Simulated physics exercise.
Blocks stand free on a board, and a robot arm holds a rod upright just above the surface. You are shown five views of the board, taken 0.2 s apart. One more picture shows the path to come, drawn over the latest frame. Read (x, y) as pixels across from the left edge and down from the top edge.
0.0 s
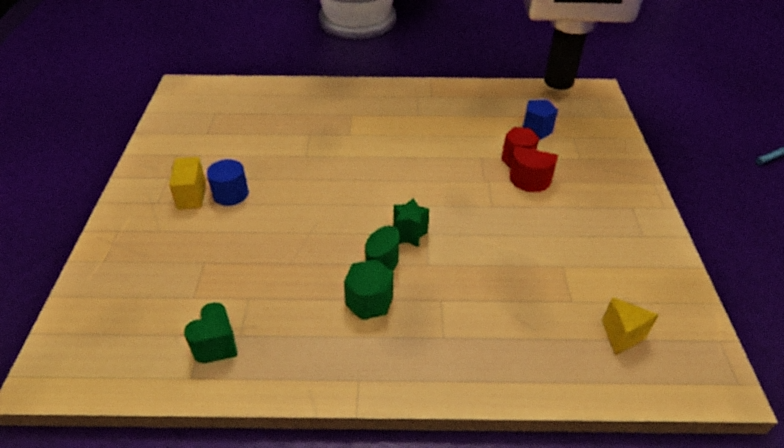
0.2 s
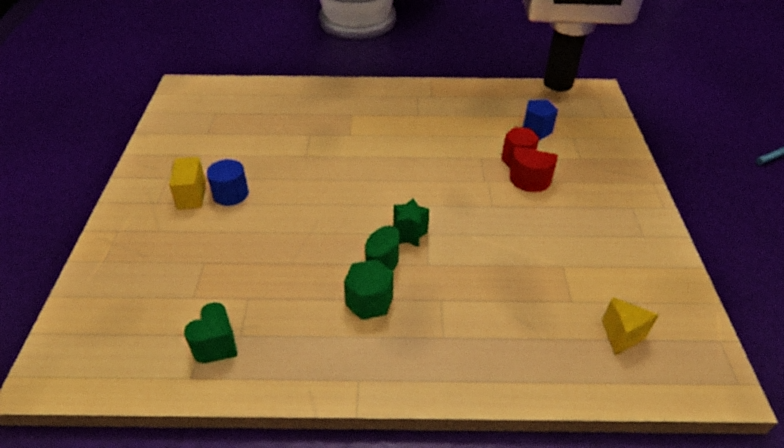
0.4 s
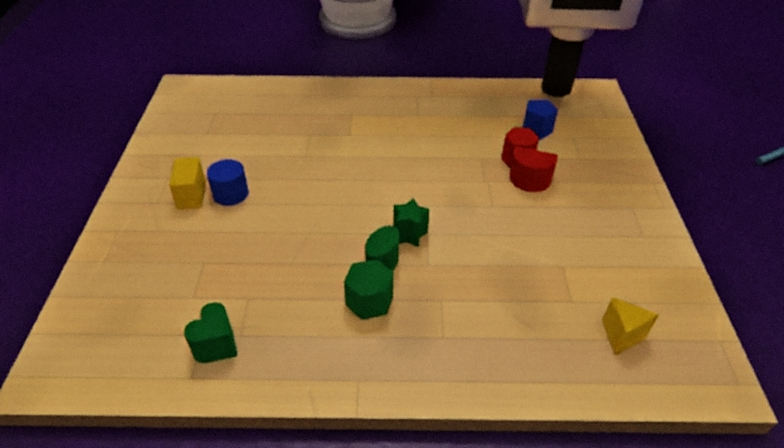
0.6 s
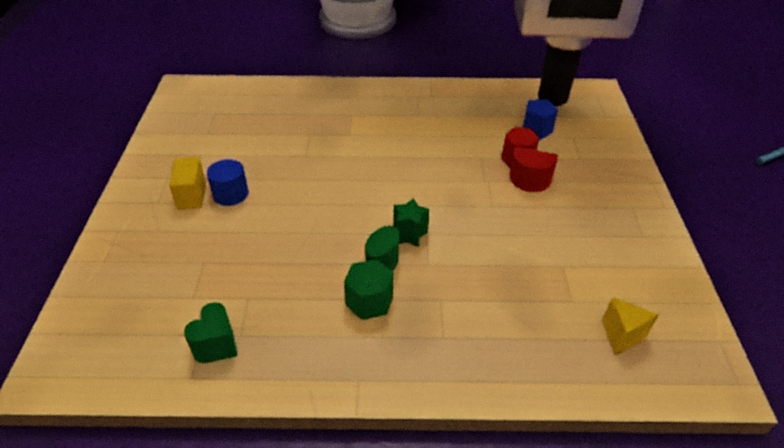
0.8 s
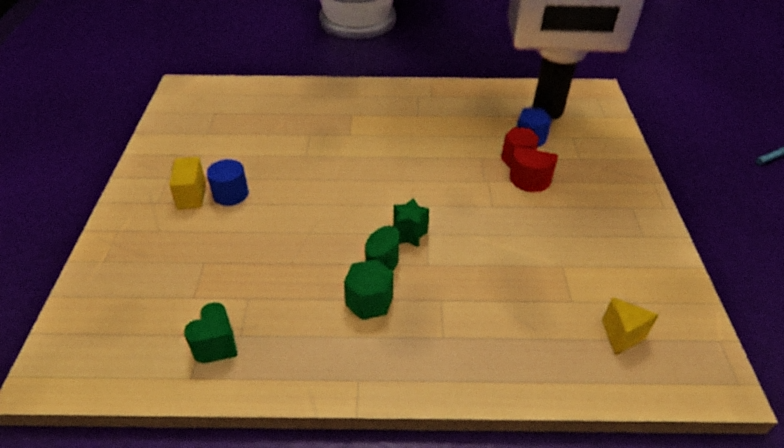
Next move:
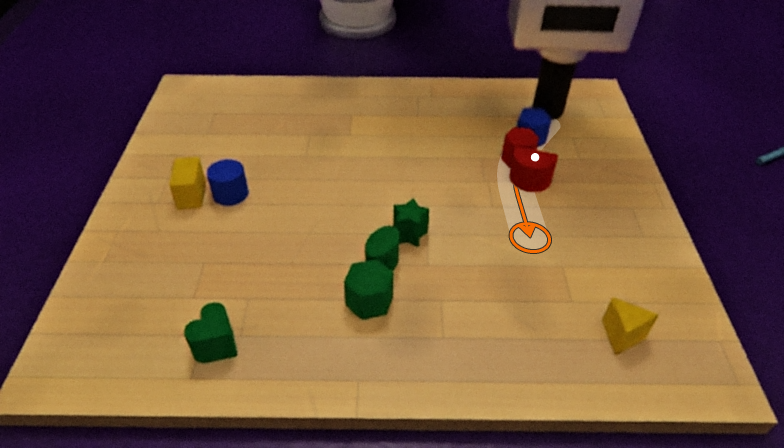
A robot arm holds a dark upright rod at the top right of a pale wooden board on a purple surface, seen from above at an angle. Red blocks and a blue one sit near the rod, three green blocks in the middle, yellow and blue at left, a green heart lower left and a yellow block lower right. The rod moves slightly toward the viewer and nudges the nearby blue block a little down and left, while the camera stays still.
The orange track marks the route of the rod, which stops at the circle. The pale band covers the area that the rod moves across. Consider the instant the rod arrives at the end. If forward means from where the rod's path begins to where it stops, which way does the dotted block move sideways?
It's pushed left.
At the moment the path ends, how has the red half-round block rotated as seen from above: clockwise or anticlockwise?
It turns round anticlockwise.
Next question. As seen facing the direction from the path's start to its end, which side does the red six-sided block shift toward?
Its sideways move is to the right.
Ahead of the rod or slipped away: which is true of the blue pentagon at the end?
It ends up beside or behind the rod.
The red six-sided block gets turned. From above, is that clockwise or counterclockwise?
Turns clockwise.
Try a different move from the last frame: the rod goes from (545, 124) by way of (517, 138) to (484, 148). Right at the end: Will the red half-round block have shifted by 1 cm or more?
It seems so.
The line goes from (545, 124) via (520, 153) and (517, 191), ending at (530, 237); the dot is on the red half-round block.
What follows on the original path. One third of the way, rod at (523, 141); red six-sided block at (491, 162), turned 30° clockwise; blue pentagon at (508, 148); red half-round block at (533, 166), turned 60° anticlockwise.
Two thirds of the way, rod at (520, 179); red six-sided block at (461, 180), turned 80° clockwise; blue pentagon at (494, 179), turned 50° clockwise; red half-round block at (547, 186), turned 65° anticlockwise.
At the end, rod at (534, 224); red six-sided block at (458, 180), turned 85° clockwise; blue pentagon at (493, 190), turned 90° clockwise; red half-round block at (570, 211), turned 105° anticlockwise.
